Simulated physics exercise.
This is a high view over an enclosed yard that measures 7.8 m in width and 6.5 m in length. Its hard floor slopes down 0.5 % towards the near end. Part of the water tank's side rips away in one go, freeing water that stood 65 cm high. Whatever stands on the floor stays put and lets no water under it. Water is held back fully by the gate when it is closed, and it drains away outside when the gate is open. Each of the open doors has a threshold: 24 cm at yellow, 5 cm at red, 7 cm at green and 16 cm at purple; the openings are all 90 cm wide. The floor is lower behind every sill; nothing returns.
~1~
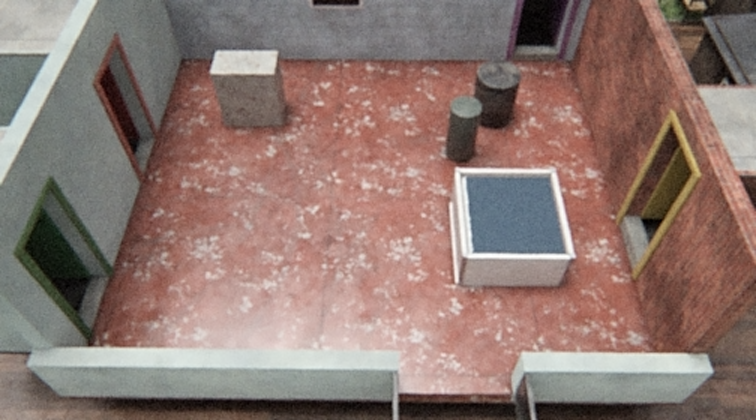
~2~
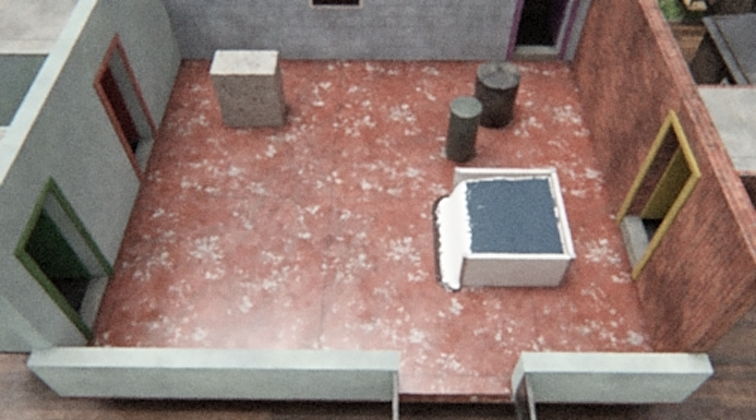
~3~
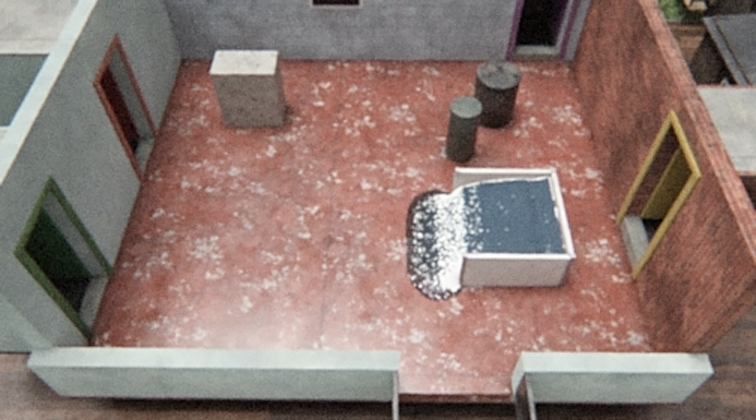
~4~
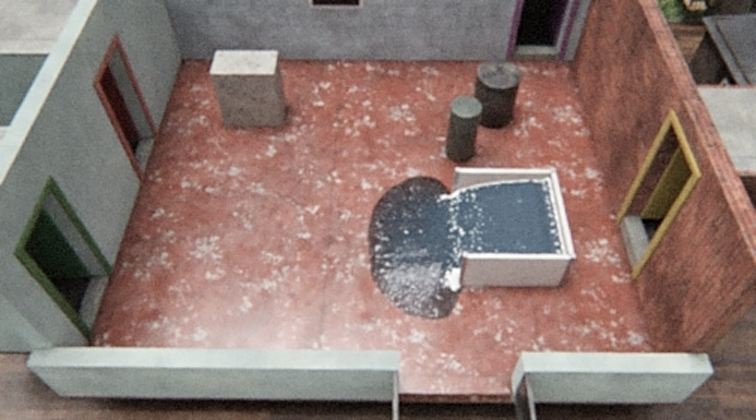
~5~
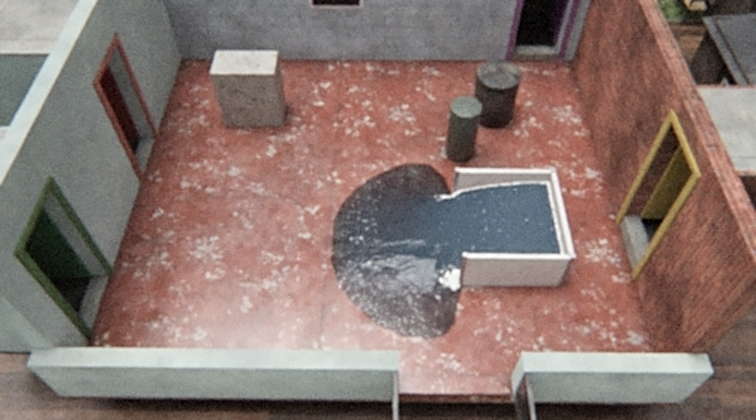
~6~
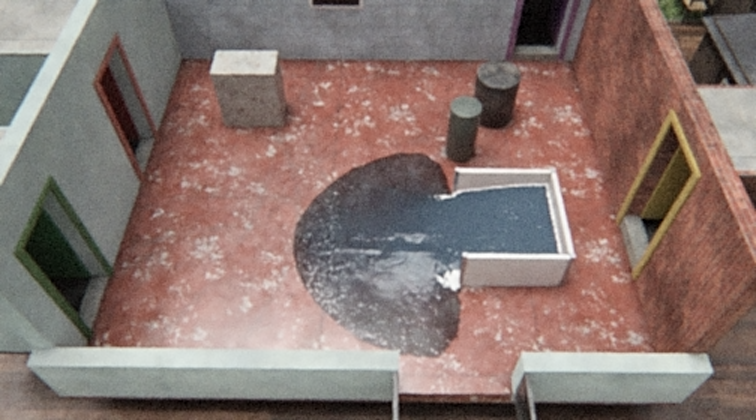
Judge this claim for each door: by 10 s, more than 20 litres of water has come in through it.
The yellow door will undershoot the limit. The red door will overshoot the limit. The green door will overshoot the limit. The purple door will undershoot the limit.
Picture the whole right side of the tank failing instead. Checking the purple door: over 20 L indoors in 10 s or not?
Then: Purple short of it.
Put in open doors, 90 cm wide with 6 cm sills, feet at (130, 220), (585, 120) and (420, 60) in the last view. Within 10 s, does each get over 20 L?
Well, the first is on the high side, the second is on the low side, and the third is on the low side.
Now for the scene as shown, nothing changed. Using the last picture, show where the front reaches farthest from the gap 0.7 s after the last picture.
I'd put it close to (144, 248).
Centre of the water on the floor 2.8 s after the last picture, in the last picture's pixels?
Close to (264, 235) in the last picture.
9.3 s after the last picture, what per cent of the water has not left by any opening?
Around 86 per cent of the water.
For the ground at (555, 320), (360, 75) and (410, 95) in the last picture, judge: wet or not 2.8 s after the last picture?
Listed in turn: Spared so far / spared so far / spared so far.
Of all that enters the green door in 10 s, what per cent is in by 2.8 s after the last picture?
About 55 per cent.
Then, 0.7 s after the last picture water covers 35 % of the floor and is deepest (20 cm) near (450, 261); yellow door not reached, red door not reached, green door not reached, purple door not reached.
Then, 1.5 s after the last picture water covers 45 % of the floor and is deepest (20 cm) near (130, 220); yellow door not reached, red door 7 cm at the sill, 0 L in, green door 15 cm at the sill, 5 L in, purple door not reached.
Then, 2.8 s after the last picture water covers 50 % of the floor and is deepest (20 cm) near (99, 311); yellow door not reached, red door 12 cm at the sill, 35 L in, green door 18 cm at the sill, 56 L in, purple door not reached.
Then, 5.3 s after the last picture water covers 50 % of the floor and is deepest (8 cm) near (272, 348); yellow door not reached, red door 6 cm at the sill, 59 L in, green door 7 cm at the sill, 100 L in, purple door not reached.
Then, 9.3 s after the last picture water covers 75 % of the floor and is deepest (6 cm) near (442, 148); yellow door not reached, red door 3 cm at the sill, 60 L in, green door 3 cm at the sill, 101 L in, purple door not reached.
